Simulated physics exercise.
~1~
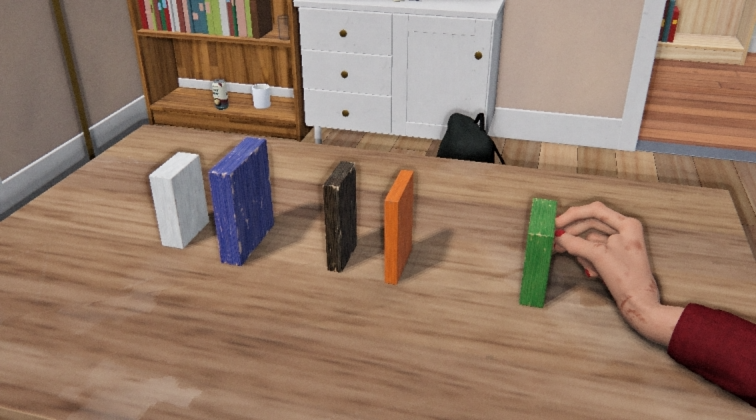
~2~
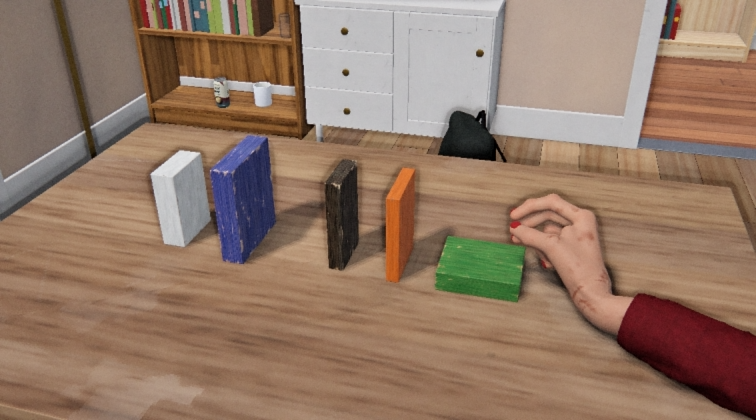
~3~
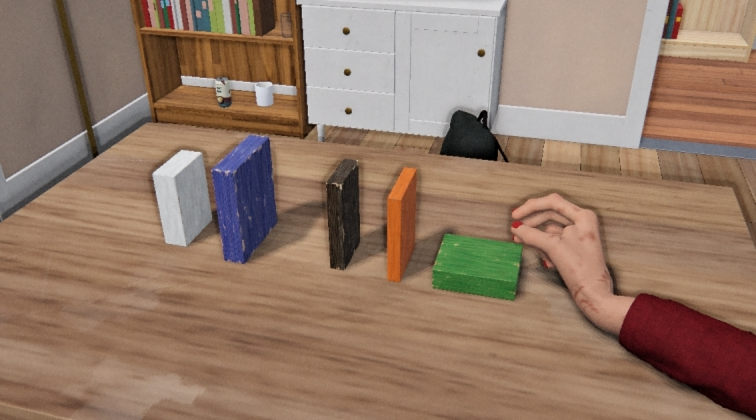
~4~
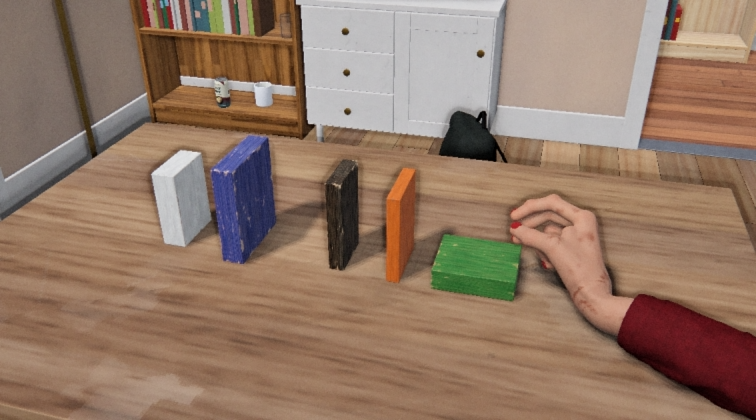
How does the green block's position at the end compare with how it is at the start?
At the start the green block stands upright beside the hand. By the end it lies on its side on the table.
